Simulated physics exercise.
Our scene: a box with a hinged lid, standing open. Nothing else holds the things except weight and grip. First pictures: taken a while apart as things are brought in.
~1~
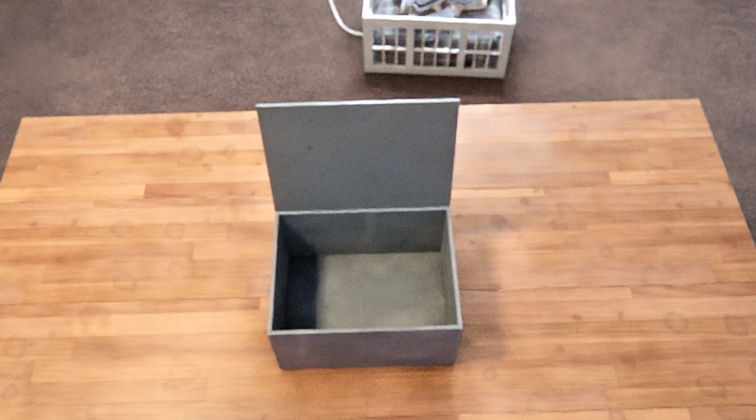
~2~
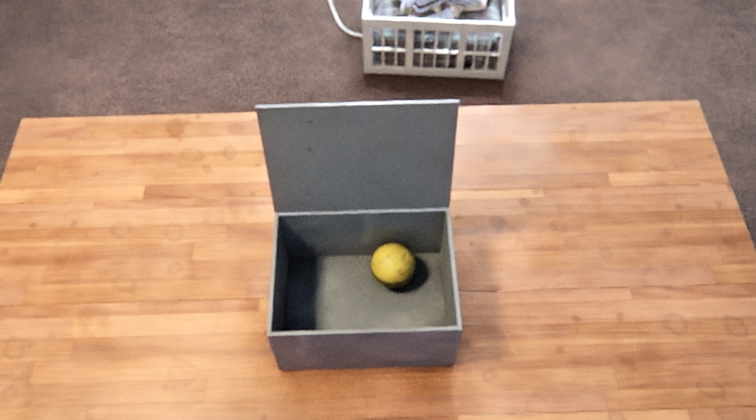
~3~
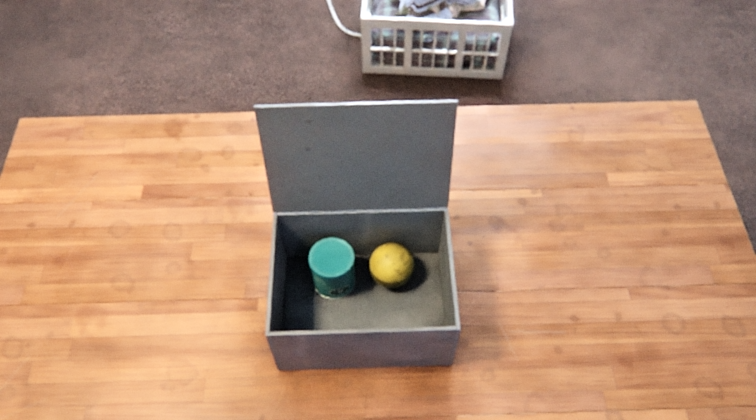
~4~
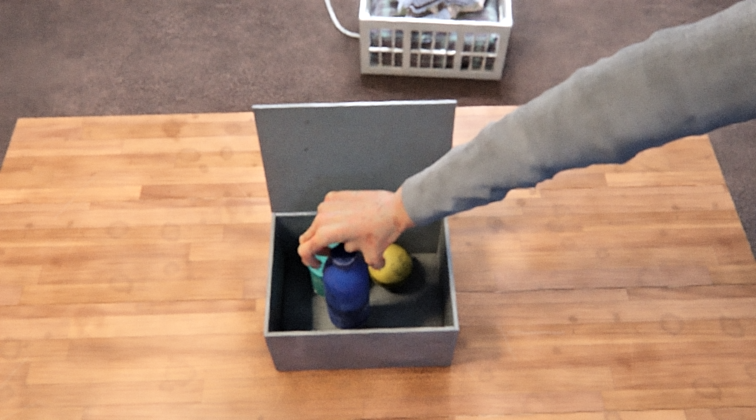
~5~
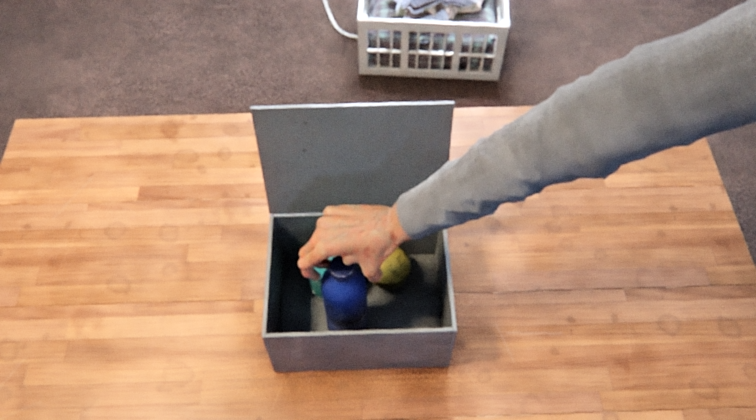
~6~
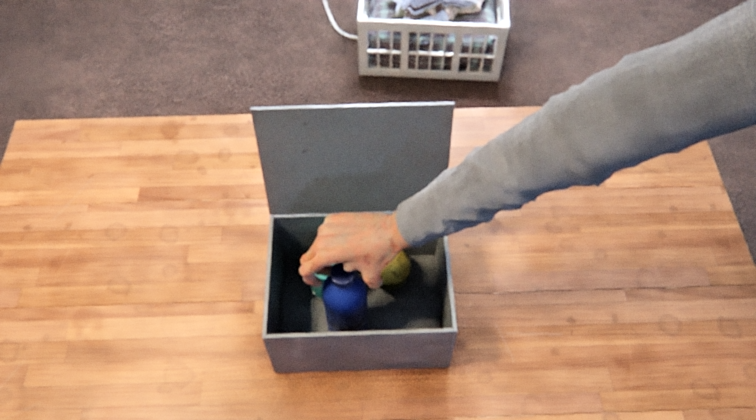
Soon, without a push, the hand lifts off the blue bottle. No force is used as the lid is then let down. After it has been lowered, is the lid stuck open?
Yes.
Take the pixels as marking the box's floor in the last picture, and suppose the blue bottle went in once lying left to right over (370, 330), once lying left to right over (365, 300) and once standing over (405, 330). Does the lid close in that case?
In order: The lid fits down, then fits down, then gets blocked.
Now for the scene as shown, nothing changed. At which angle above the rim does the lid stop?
I'd say roughly 25 degrees above the rim.
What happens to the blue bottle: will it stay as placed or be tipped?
Simply put, it remains unturned.
Then, 1.40 s on from there, lid 72° above the rim.
Then, 2.00 s on from there, lid 32° above the rim.
In the end, lid 24° above the rim; all 3 unmoved. At the end, from the last picture's camera, blue bottle near (345, 302).
